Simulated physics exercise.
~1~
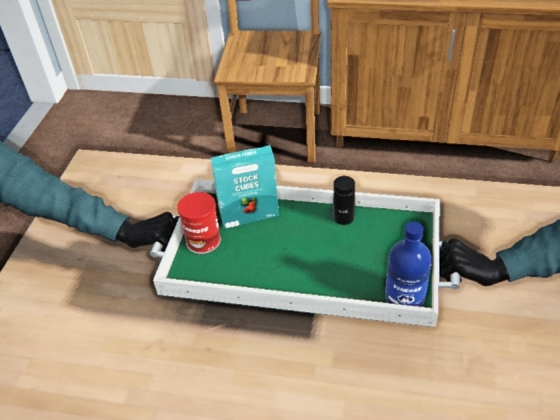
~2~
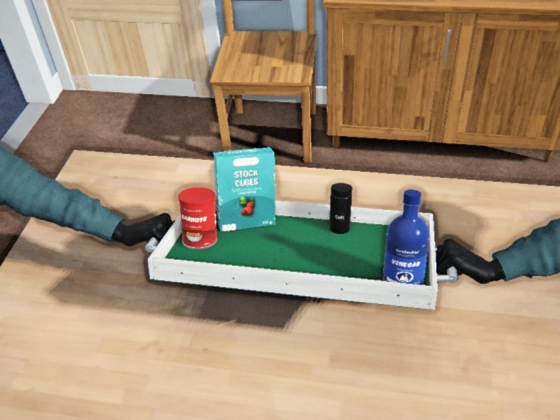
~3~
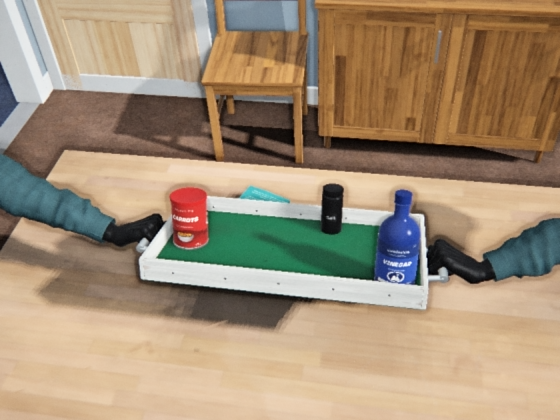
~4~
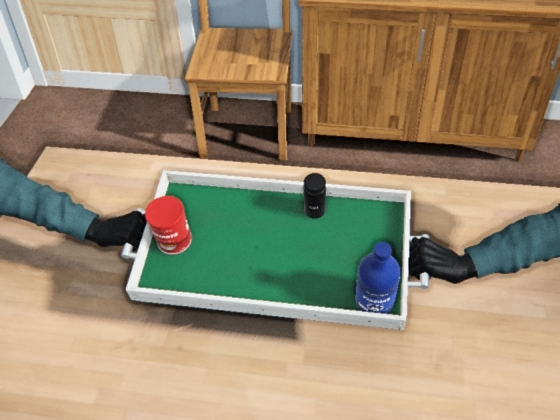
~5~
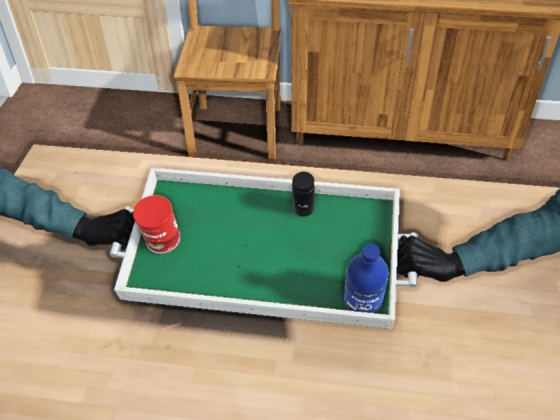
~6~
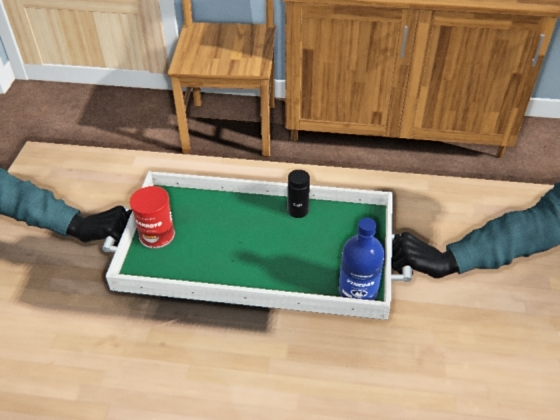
A turquoise packet toppled off the far edge of a green tray as two gloved hands tipped it away from the viewer, then back the other way and level, leaving the red tin, black shaker and blue bottle standing on it.
